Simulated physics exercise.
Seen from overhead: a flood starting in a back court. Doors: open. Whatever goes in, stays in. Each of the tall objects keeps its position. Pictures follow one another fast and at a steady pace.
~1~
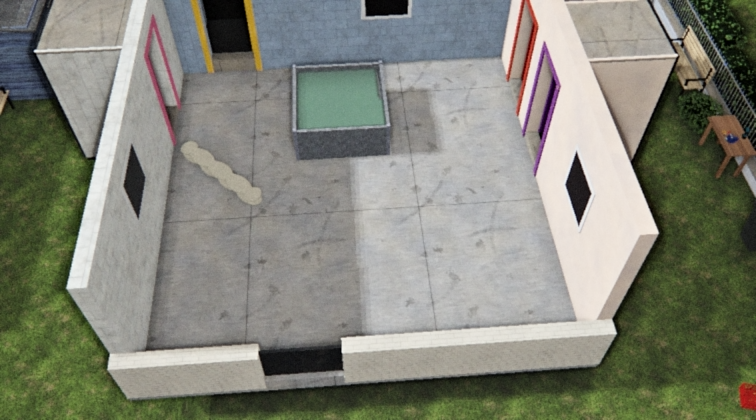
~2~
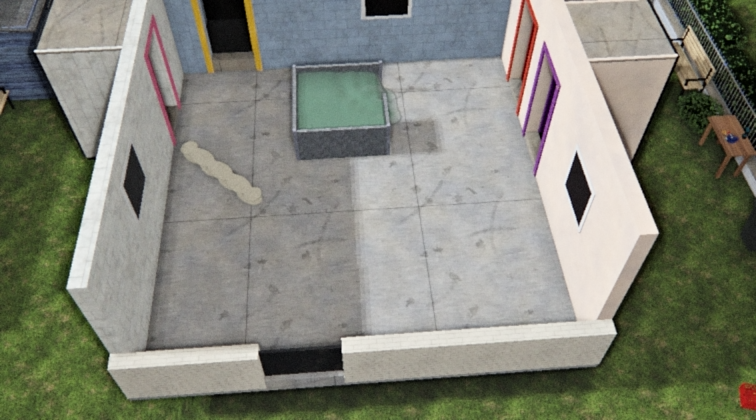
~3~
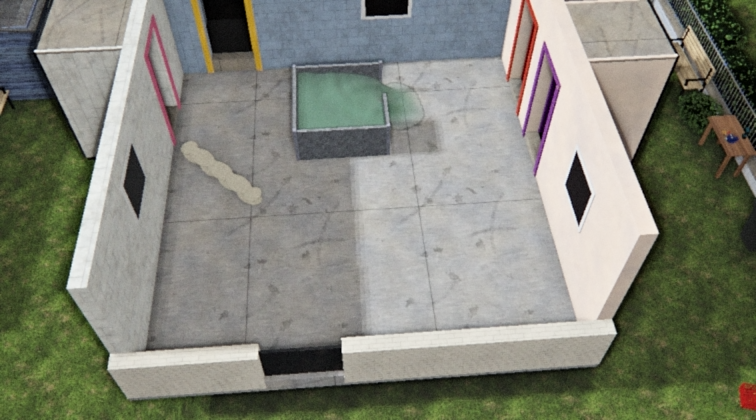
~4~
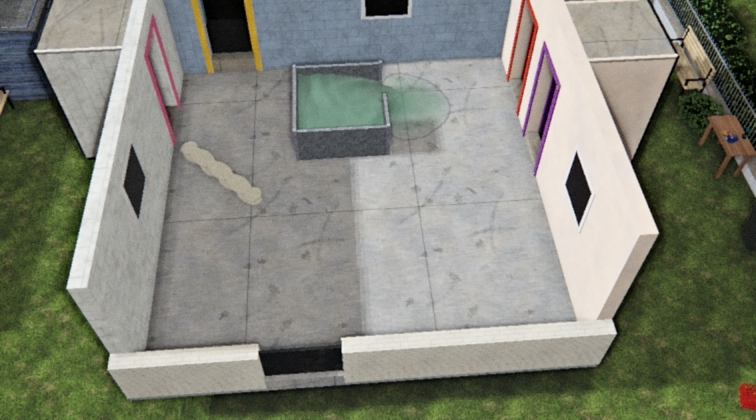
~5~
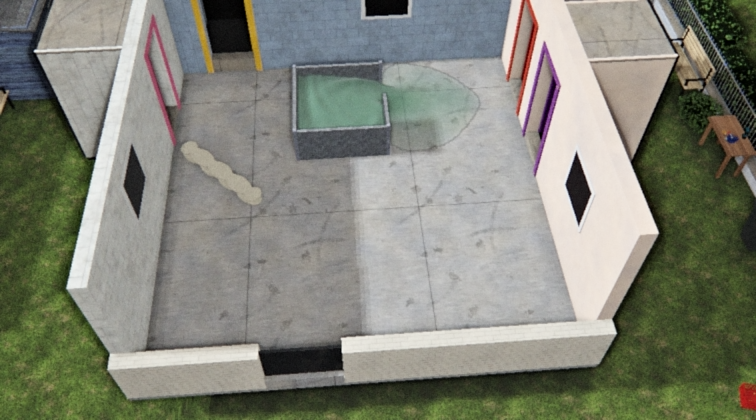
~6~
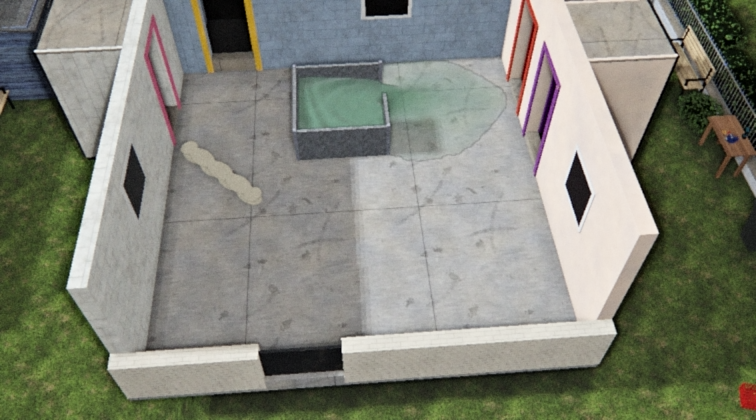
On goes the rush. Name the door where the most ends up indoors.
Red.
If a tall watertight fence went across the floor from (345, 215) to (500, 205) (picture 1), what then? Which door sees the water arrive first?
The one in red is the one.
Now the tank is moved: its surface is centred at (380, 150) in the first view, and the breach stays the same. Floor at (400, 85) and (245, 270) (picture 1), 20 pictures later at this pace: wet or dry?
In that order: Covered, clear.
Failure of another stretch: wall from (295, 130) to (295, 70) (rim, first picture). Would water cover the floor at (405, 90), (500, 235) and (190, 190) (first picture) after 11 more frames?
Going through them one by one, I'd call them spared, spared and sodden.
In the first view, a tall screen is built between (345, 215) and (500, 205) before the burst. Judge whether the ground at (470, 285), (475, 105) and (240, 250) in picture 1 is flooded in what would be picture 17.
Log: Point 1 unwetted, point 2 inundated, point 3 unwetted.
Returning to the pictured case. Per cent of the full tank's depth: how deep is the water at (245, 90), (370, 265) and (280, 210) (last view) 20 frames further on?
Some 0, 0 and 0 in a hundred.
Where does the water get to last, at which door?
I say the pink one.
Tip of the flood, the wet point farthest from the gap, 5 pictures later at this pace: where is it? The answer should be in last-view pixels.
My guess would be about (527, 170).
A moment on, water covers 15 % of the floor; purple door wet at the sill, nothing in, red door some in, pink door not reached, yellow door not reached.
Next, water covers 20 % of the floor; purple door wet at the sill, nothing in, red door a lot in, pink door not reached, yellow door not reached.
Then, water covers 30 % of the floor; purple door a trickle in, red door a lot in, pink door not reached, yellow door not reached.
Later, water covers 45 % of the floor; purple door a trickle in, red door a lot in, pink door not reached, yellow door not reached.
In the end, water covers 75 % of the floor; purple door a trickle in, red door a lot in, pink door wet at the sill, nothing in, yellow door wet at the sill, nothing in; the red door has let in the most.
